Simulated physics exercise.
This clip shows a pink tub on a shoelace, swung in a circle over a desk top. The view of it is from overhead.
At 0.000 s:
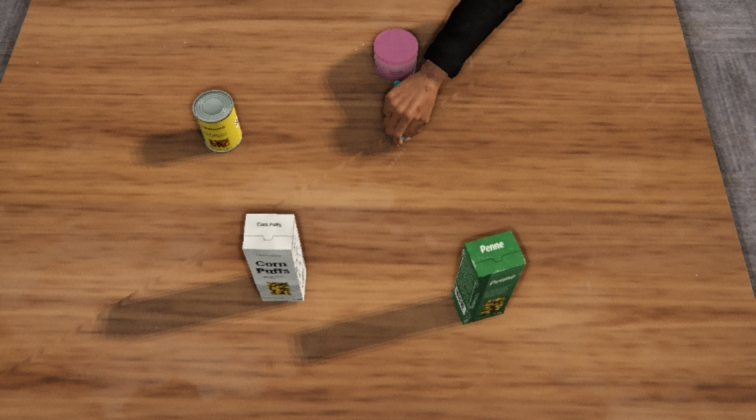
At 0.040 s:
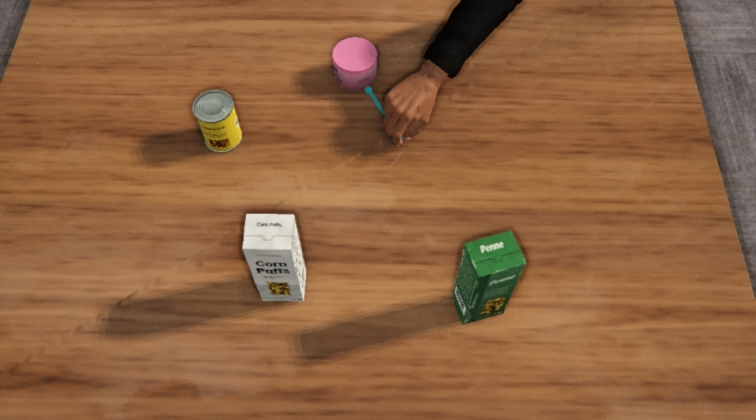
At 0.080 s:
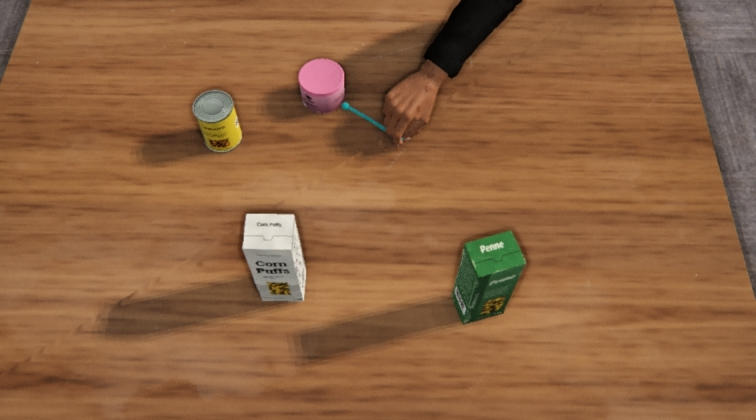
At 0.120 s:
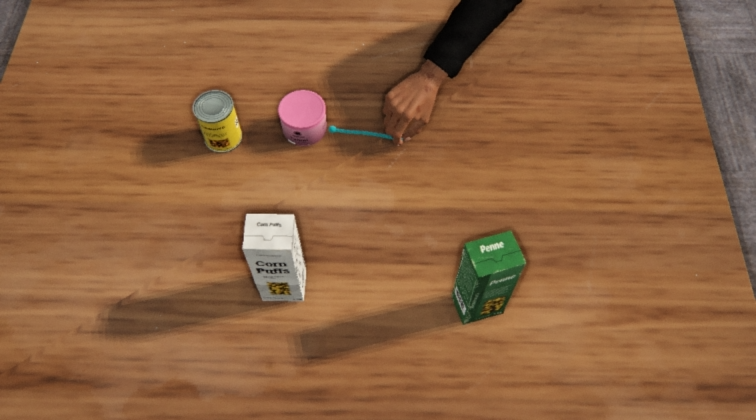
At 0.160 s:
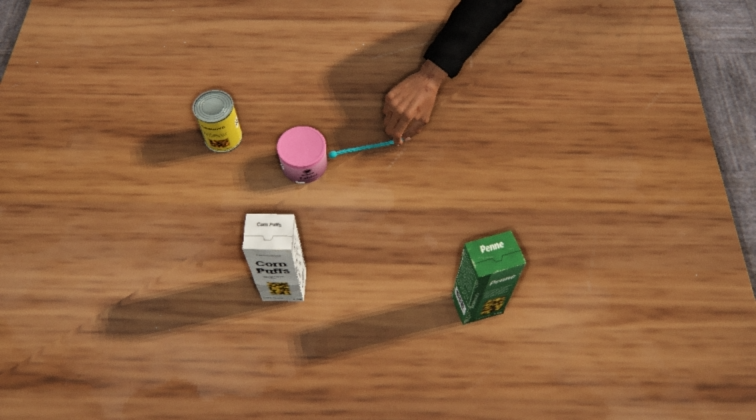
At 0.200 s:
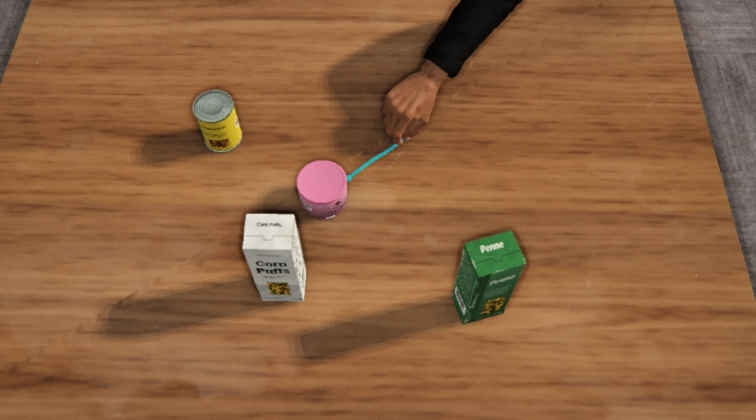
The clip opens on a wooden surface seen from above, with a yellow tin, a white carton and a green carton standing around a hand that holds a teal cord tied to a pink tub. The tub swings anticlockwise from above the hand, passes right of the tin, and curves down near the white carton.
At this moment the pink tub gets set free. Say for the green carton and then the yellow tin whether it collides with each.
Result: Green carton - collision, yellow tin - no collision.
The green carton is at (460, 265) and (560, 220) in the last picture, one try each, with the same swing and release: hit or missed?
Gets clipped at the first place, goes free at the second.
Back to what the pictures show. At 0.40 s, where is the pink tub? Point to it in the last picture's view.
By that time: (454, 287).
By 0.28 s, tub near (394, 244).
By 0.40 s, tub near (454, 287); green carton pushed aside.
When it is over, tub near (467, 297); green carton pushed aside. The green carton is struck and the yellow tin remains clear.
